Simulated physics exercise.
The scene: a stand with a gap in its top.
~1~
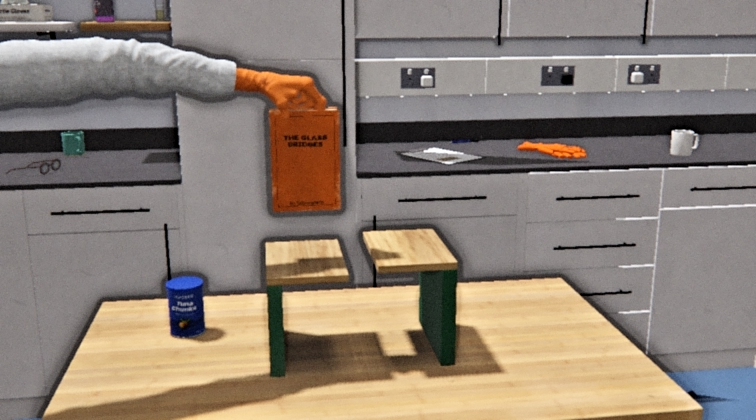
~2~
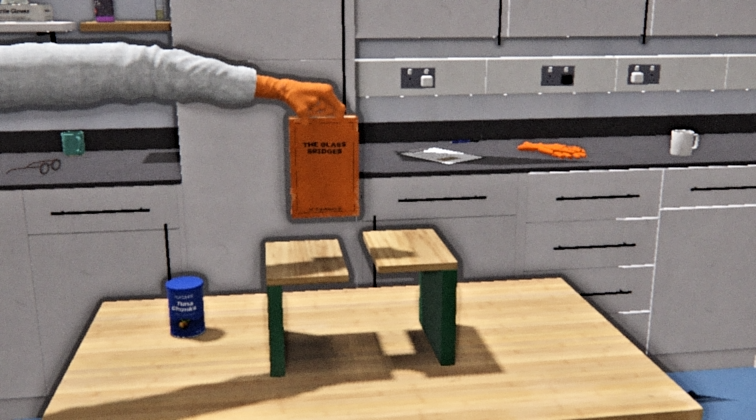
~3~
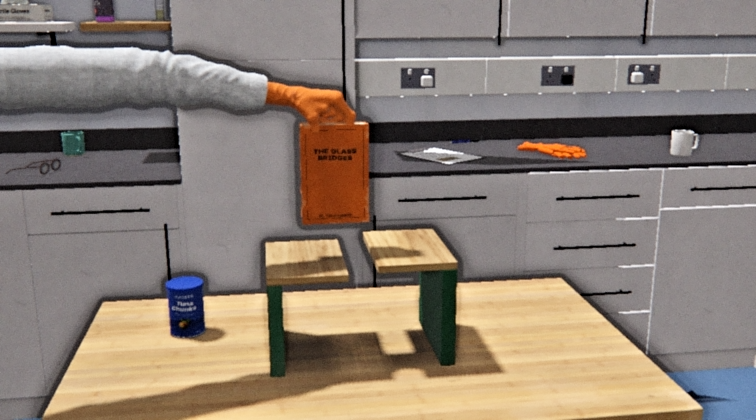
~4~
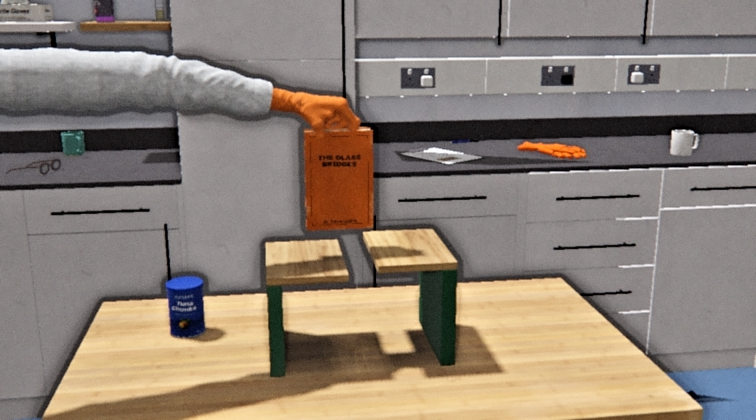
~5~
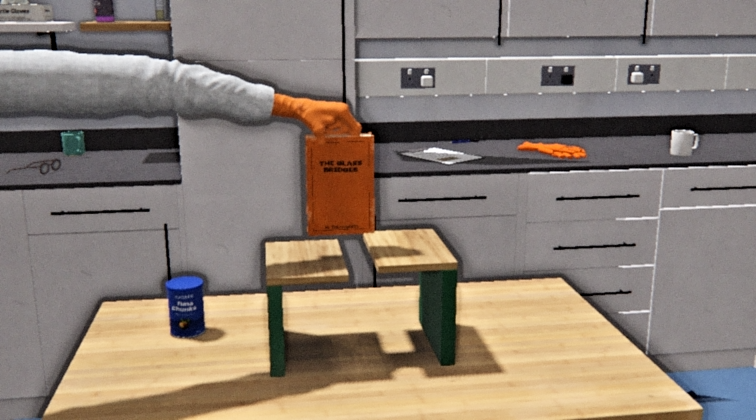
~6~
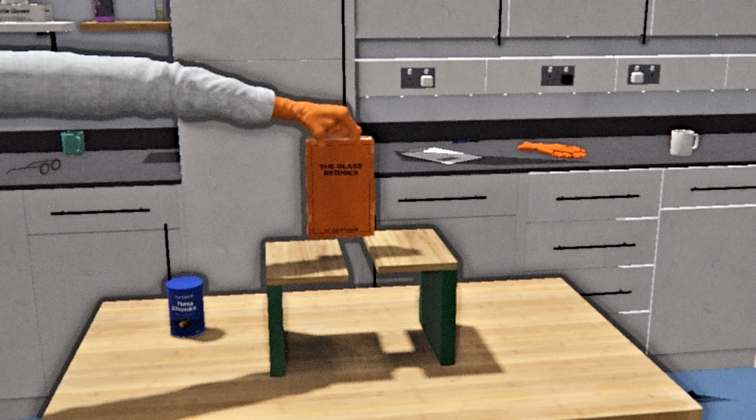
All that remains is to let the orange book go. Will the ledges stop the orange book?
Outcome: The book is caught.
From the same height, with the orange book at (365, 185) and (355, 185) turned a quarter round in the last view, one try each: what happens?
In the first case it lodges; in the second case it reaches the table.
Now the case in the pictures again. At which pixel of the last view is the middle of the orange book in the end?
Near (338, 205).
Then, 0.20 s on from there, orange book turned 6° from how it was put near (339, 204).
Then, 0.30 s on from there, orange book turned 13° from how it was put near (335, 203).
Then, 0.50 s on from there, orange book turned 7° from how it was put near (338, 205).
In the end, left askew, orange book; blue tin unmoved. At the end, from the last picture's camera, orange book near (338, 205). The book lodges.
